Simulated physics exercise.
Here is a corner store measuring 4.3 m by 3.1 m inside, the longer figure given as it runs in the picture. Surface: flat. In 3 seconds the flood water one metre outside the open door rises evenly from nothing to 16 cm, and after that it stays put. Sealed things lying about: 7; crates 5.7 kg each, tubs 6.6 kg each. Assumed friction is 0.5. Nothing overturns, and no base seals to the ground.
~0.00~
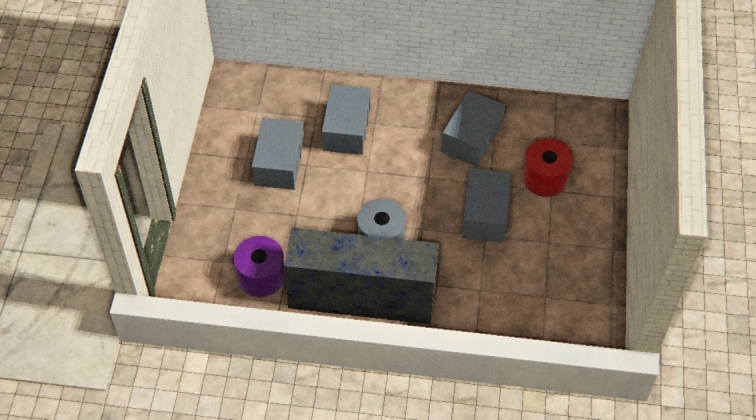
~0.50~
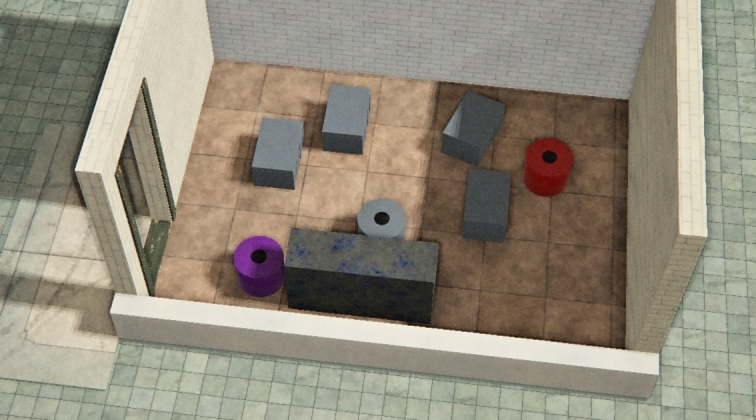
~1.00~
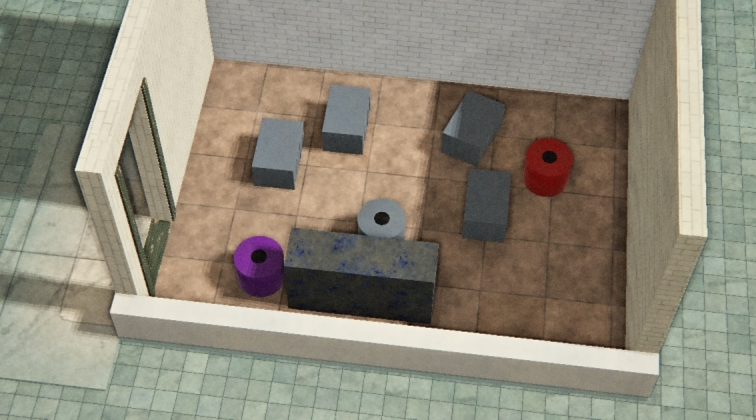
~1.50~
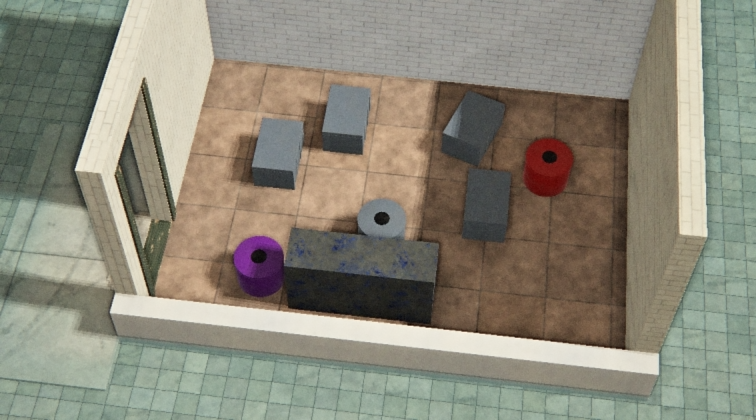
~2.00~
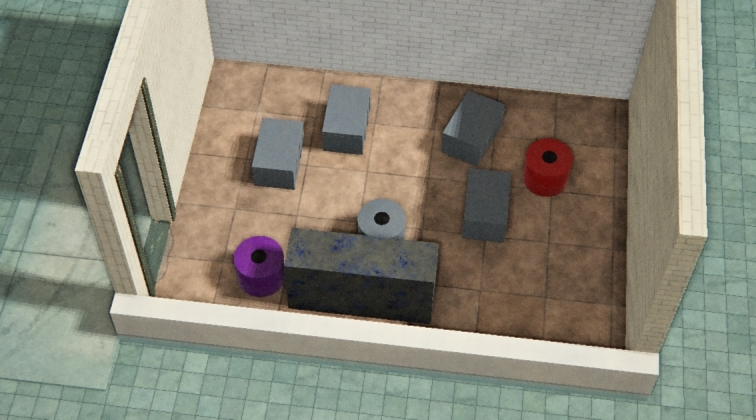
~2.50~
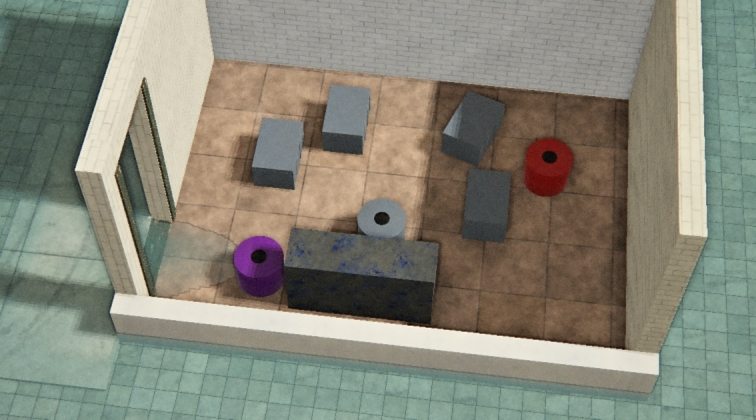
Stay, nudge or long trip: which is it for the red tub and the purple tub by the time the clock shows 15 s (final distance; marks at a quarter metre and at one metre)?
By that time the red tub has gone a long distance and the purple tub has gone a long distance.
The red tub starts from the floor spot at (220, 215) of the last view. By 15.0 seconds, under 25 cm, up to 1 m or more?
I'd say it budges a bit.
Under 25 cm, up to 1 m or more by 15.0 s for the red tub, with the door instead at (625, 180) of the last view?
You'd see the red tub wander off a long way.
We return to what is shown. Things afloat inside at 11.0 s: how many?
I count 6.
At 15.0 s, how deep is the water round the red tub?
8 cm, roughly.
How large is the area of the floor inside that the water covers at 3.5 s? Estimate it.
About 2.0 m2.
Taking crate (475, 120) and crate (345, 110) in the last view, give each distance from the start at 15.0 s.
Shifts: 120 cm / 120 cm.
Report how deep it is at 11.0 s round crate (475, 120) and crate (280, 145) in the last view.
Depth approx. 8 cm / 3 cm.
After 3.5 s the red tub is near (550, 157), 0.0 m from its start, aground; the purple tub is near (267, 258), 0.1 m from its start, aground; 0 afloat.
After 6.8 s the red tub is near (550, 157), 0.0 m from its start, aground; the purple tub is near (378, 159), 1.5 m from its start, afloat; 2 afloat.
After 11.0 s the red tub is near (559, 200), 0.5 m from its start, afloat; the purple tub is near (525, 98), 3.1 m from its start, afloat; 6 afloat.
After 15.0 s the red tub is near (568, 322), 1.8 m from its start, afloat; the purple tub is near (583, 90), 3.6 m from its start, afloat; 7 afloat.
